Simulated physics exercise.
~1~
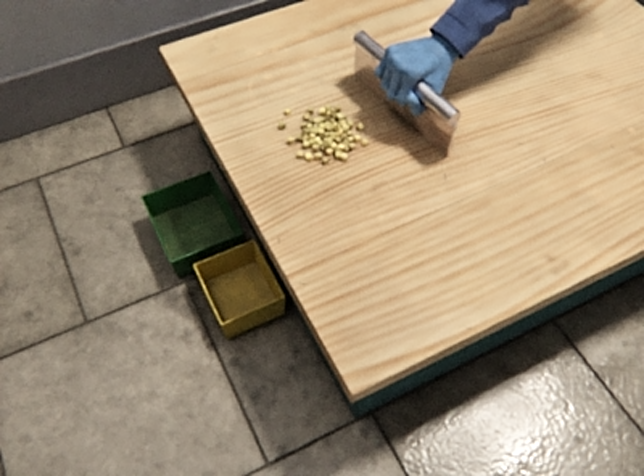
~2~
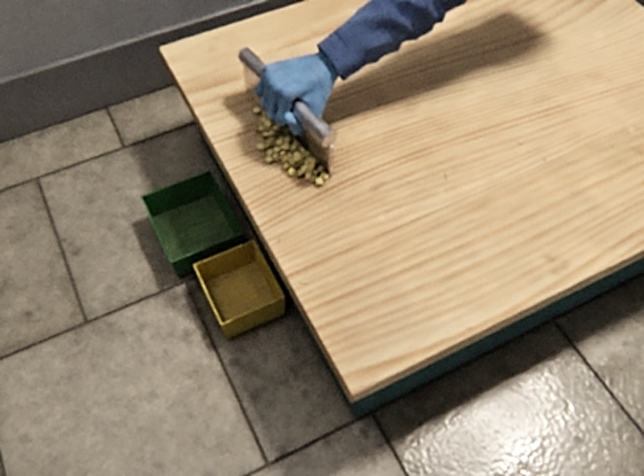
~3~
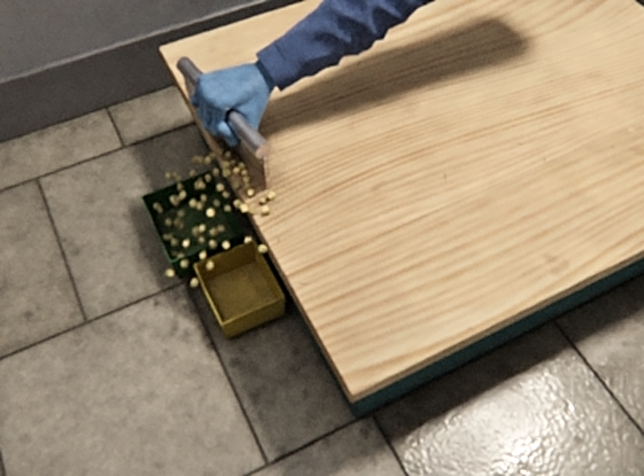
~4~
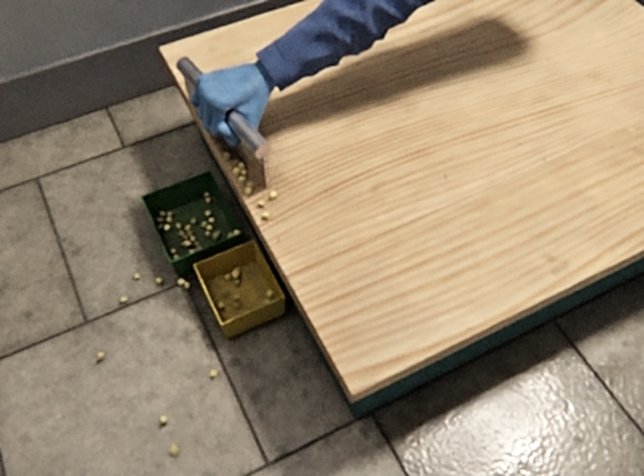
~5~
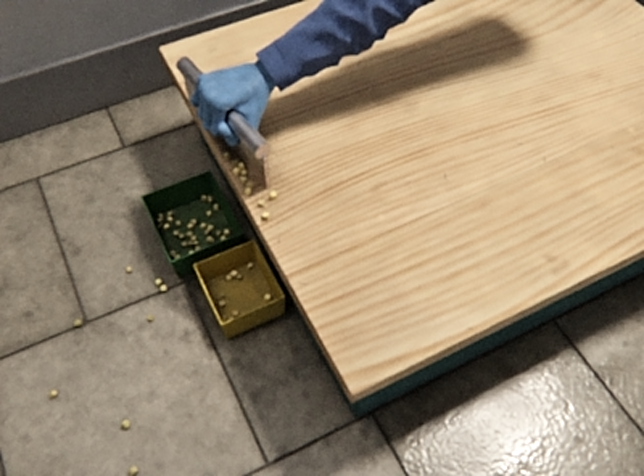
A blue-gloved hand in a dark blue sleeve holds a flat scraper on a pale wooden tabletop, seen from above at a tilt over a grey tiled floor. Small yellowish cubes lie near the table's left edge, with an open green tin and a smaller yellow tin on the floor below. The scraper sweeps left, bunching the pieces together, and stops at the edge as many spill over. Most drop into the green tin and a few into the yellow one, while others scatter across the tiles down and to the left. Some pieces remain on the wood beside the still scraper.
